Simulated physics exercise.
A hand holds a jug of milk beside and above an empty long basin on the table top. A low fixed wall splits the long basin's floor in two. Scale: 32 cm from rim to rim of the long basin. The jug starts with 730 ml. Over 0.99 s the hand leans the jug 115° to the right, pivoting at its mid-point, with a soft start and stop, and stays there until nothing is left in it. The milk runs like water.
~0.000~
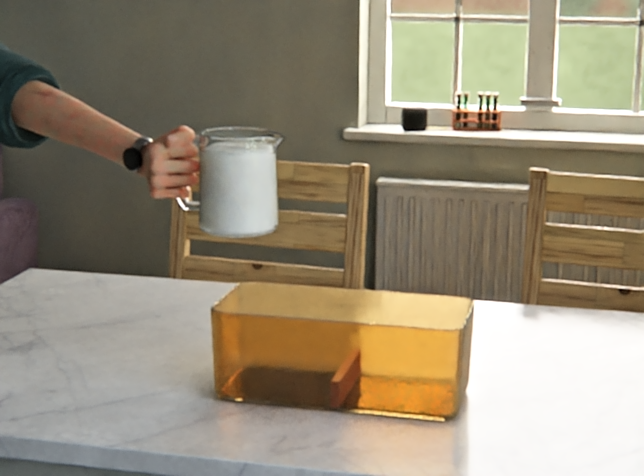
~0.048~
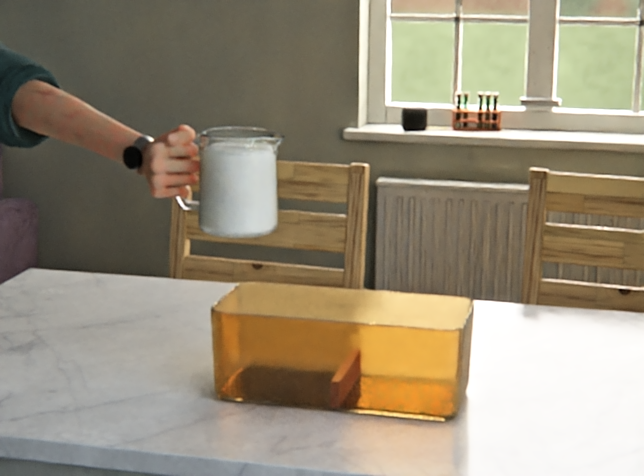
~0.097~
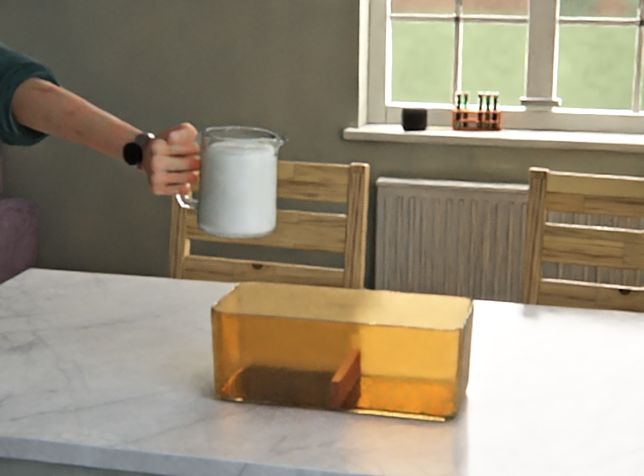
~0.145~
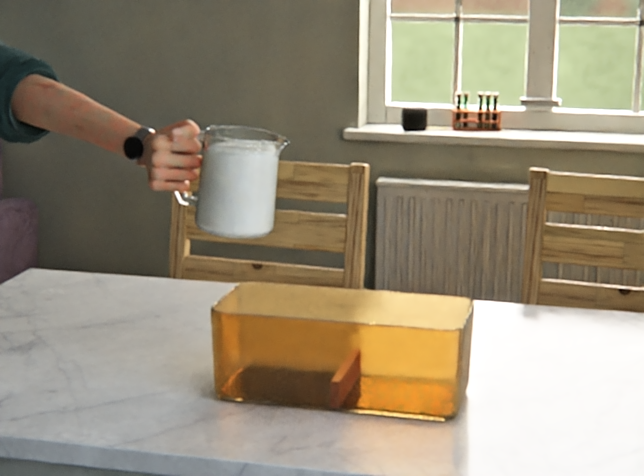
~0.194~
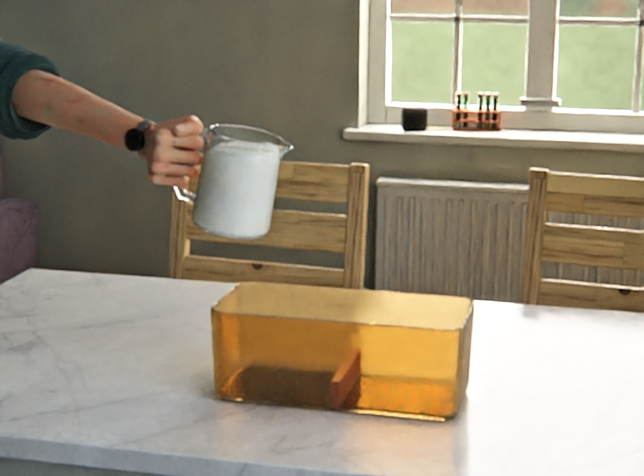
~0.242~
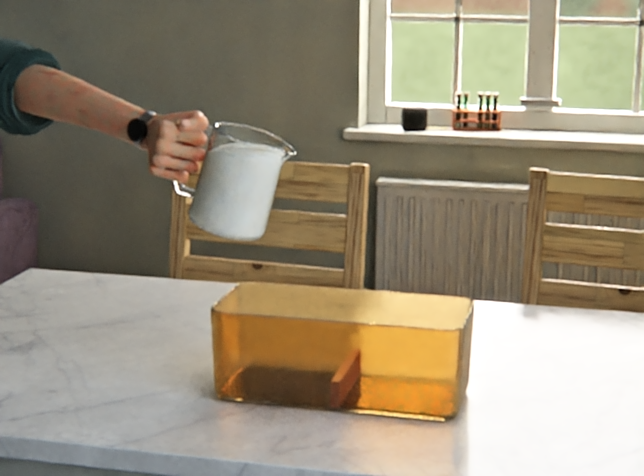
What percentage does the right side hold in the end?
The far part has some 49 per cent.
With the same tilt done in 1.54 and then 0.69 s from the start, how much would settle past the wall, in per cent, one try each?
First 55, then 35 per cent.
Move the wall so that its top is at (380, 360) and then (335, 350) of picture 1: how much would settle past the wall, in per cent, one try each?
In turn about 5 and 60 per cent.
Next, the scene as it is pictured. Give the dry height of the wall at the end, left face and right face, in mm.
Some 18 mm on the left and 18 mm on the right.
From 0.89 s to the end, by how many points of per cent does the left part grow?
Near 30 in a hundred.
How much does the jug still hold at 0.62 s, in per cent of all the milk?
Near 78 in a hundred.
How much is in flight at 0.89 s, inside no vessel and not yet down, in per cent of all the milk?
Some 22 per cent.
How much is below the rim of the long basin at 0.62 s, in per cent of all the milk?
About 5 per cent.
Then, 0.62 s in, the tilt is 79° and 78 per cent is still to pour, 1 is left of the wall and 4 right of it.
Then, 0.89 s in, the tilt is 112° and 21 per cent is still to pour, 20 is left of the wall and 38 right of it.
Then, 1.18 s in, the tilt is 115° and 1 per cent is still to pour, 47 is left of the wall and 48 right of it.
Then, 1.49 s in, the tilt is 115° and 0 per cent is still to pour, 50 is left of the wall and 49 right of it.
Finally, 50 per cent lies left of the wall, 49 right of it and 2 outside.
